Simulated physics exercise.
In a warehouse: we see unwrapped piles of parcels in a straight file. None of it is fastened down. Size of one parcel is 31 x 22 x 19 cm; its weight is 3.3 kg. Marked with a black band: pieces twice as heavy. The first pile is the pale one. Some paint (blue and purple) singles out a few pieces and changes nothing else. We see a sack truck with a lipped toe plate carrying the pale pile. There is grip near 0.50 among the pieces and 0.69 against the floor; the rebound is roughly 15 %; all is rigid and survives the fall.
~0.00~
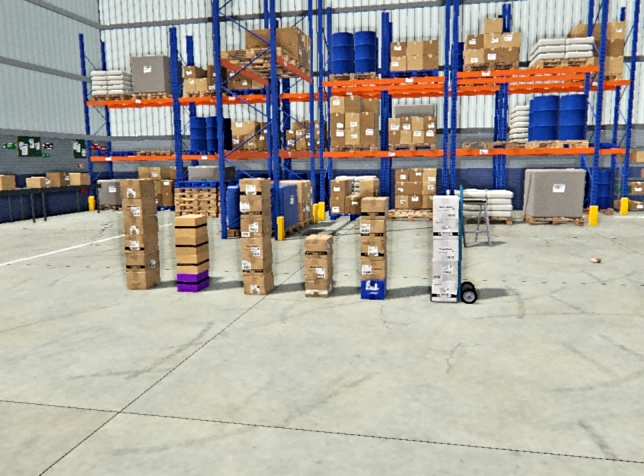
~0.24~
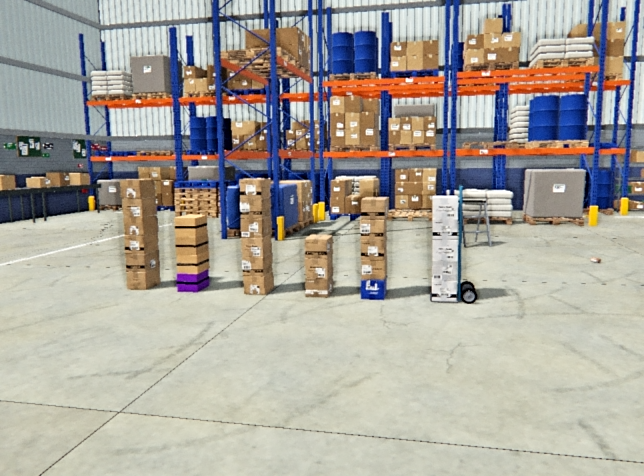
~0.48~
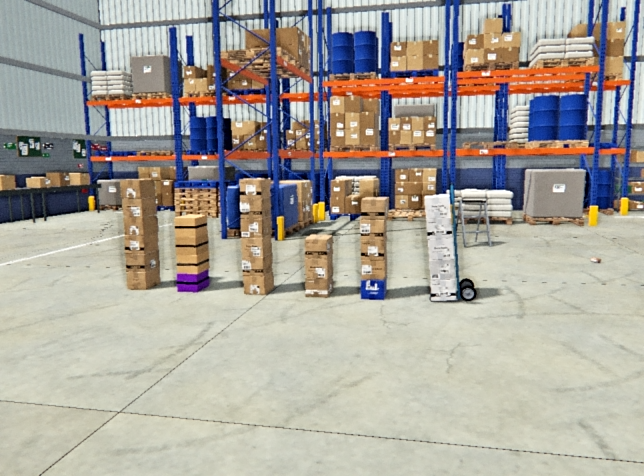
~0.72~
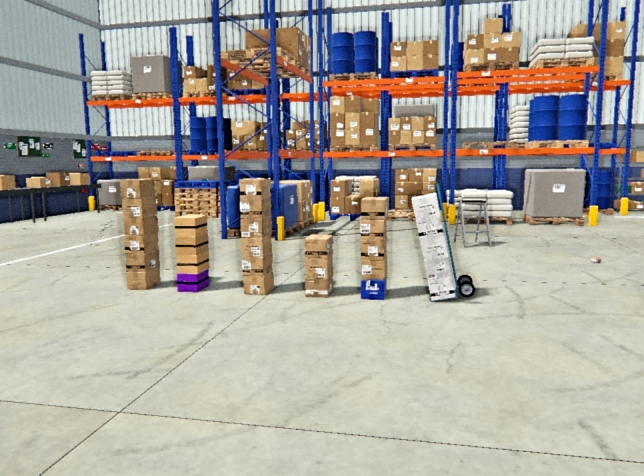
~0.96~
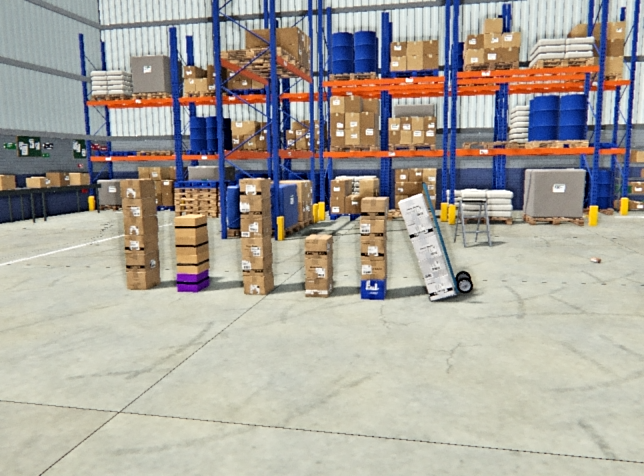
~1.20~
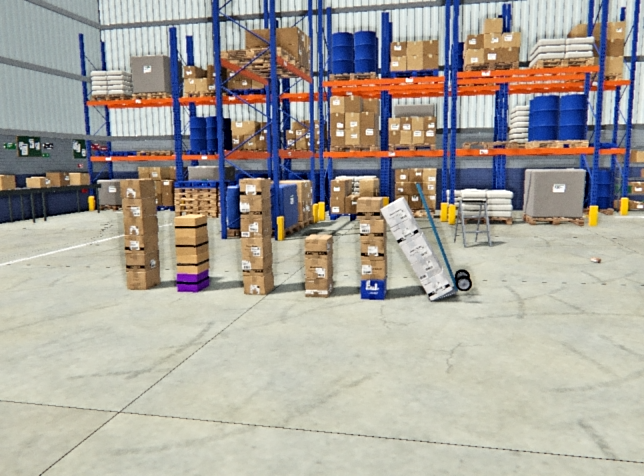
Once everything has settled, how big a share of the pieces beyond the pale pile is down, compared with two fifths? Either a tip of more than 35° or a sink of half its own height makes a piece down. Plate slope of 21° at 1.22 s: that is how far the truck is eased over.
The share down is over two fifths.
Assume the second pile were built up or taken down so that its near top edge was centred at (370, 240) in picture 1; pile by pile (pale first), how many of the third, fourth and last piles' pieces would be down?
Result: Third pile 2, fourth pile 0, last pile 0.
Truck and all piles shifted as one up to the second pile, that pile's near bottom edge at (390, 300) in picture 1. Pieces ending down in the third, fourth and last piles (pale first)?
After that shift, the third pile would have 2 down, the fourth 5 and the last 6.
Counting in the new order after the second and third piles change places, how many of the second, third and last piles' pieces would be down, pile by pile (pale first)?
Second 2, third 5, last 5.
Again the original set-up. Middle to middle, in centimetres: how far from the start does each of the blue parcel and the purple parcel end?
Well, the blue finishes 10 cm from where it began, while the purple finishes 20 cm from its start.
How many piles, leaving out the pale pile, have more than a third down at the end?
5.
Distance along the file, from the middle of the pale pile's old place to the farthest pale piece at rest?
80 cm.
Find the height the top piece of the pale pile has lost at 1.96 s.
About 20 cm.
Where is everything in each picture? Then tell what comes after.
In the first frame (each place is the centre of the face we see best), truck frame (462, 210) 0° forward; blue parcel (372, 290); purple parcel (187, 283); the others all in place.
The second frame shows truck frame (461, 210) 0° forward; purple parcel (187, 283).
The third frame shows truck frame (454, 208) 5° forward, top of the pale pile leaning 5°; purple parcel (187, 283); the others all in place.
The fourth frame shows truck frame (442, 206) 12° forward, top of the pale pile leaning 12°; purple parcel (187, 283); the others all in place.
The fifth frame shows truck frame (431, 205) 18° forward, top of the pale pile leaning 19°; blue parcel (372, 290); the others all in place.
The sixth frame shows truck frame (425, 206) 21° forward, top of the pale pile leaning 27°; blue parcel (372, 290); purple parcel (187, 283); one has shifted.
By 1.96 s, 5 of the pale pile down; 3 of the 24 other parcels down; blue parcel tilted 37°.
By 3.16 s, 5 of the pale pile down; 12 of the 24 other parcels down; blue parcel tilted 56°.
By 4.68 s, 5 of the pale pile down; 24 of the 24 other parcels down; purple parcel tilted 63°; blue parcel tilted 56°.
When it is over (5.8 s), 5 of the pale pile down; 24 of the 24 other parcels down; purple parcel on its side; blue parcel tilted 56°. That is 100 per cent. In pixels of the last frame, middles, purple parcel near (175, 278), blue parcel near (361, 281).
